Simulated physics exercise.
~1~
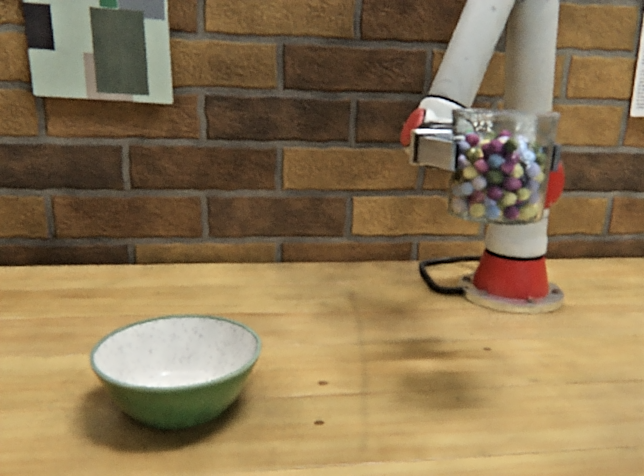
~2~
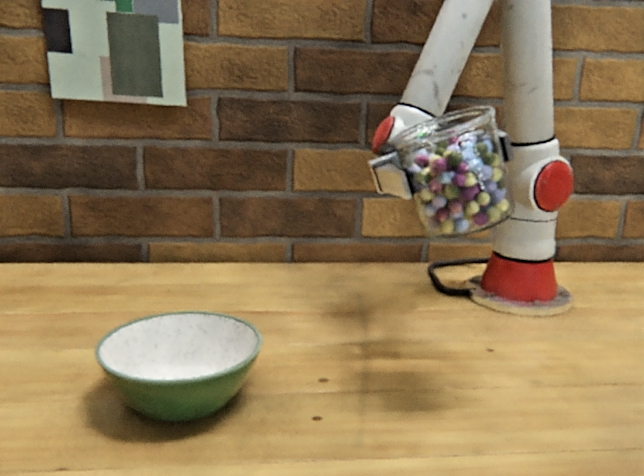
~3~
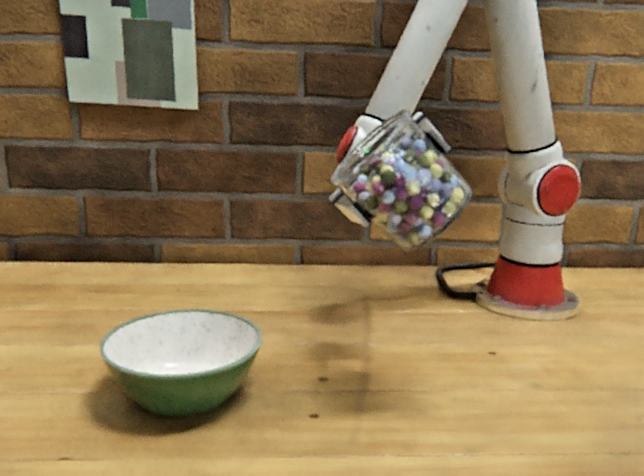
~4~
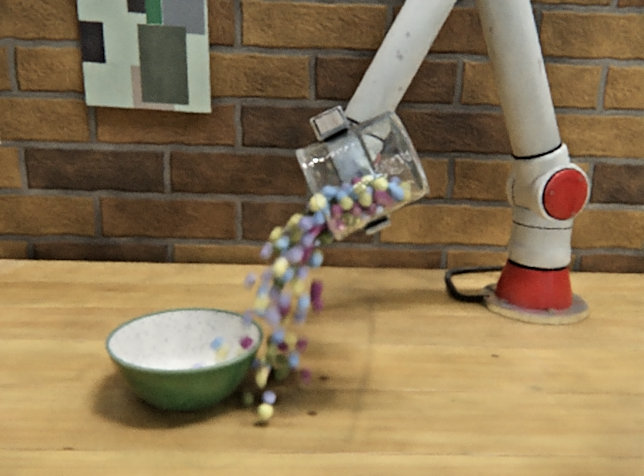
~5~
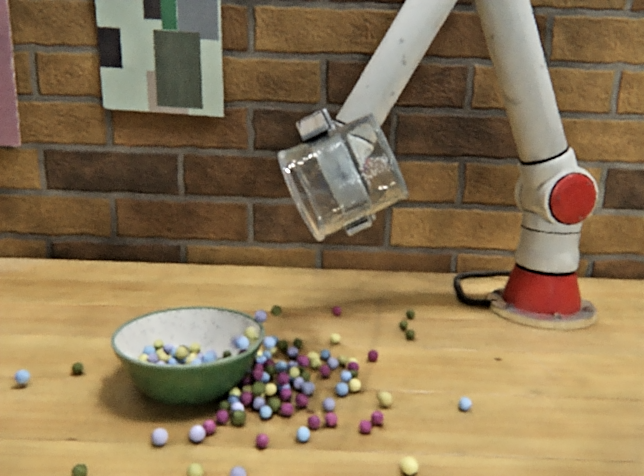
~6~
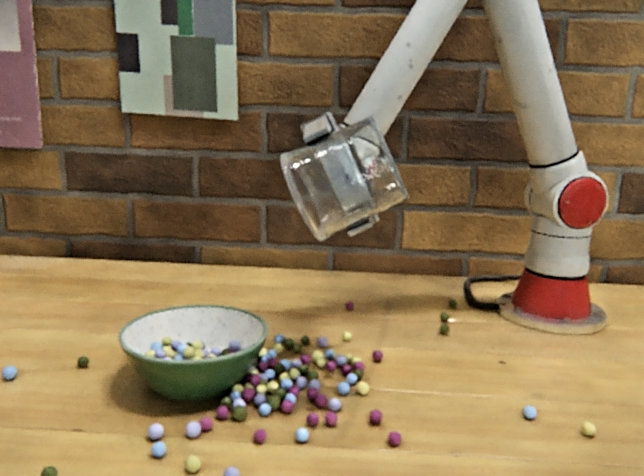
On a wooden table by a brick wall, a robot arm moved a clear cup of colourful round sweets left and tipped it toward a green bowl, but while some landed inside, many spilled and scattered across the table, leaving the cup empty.
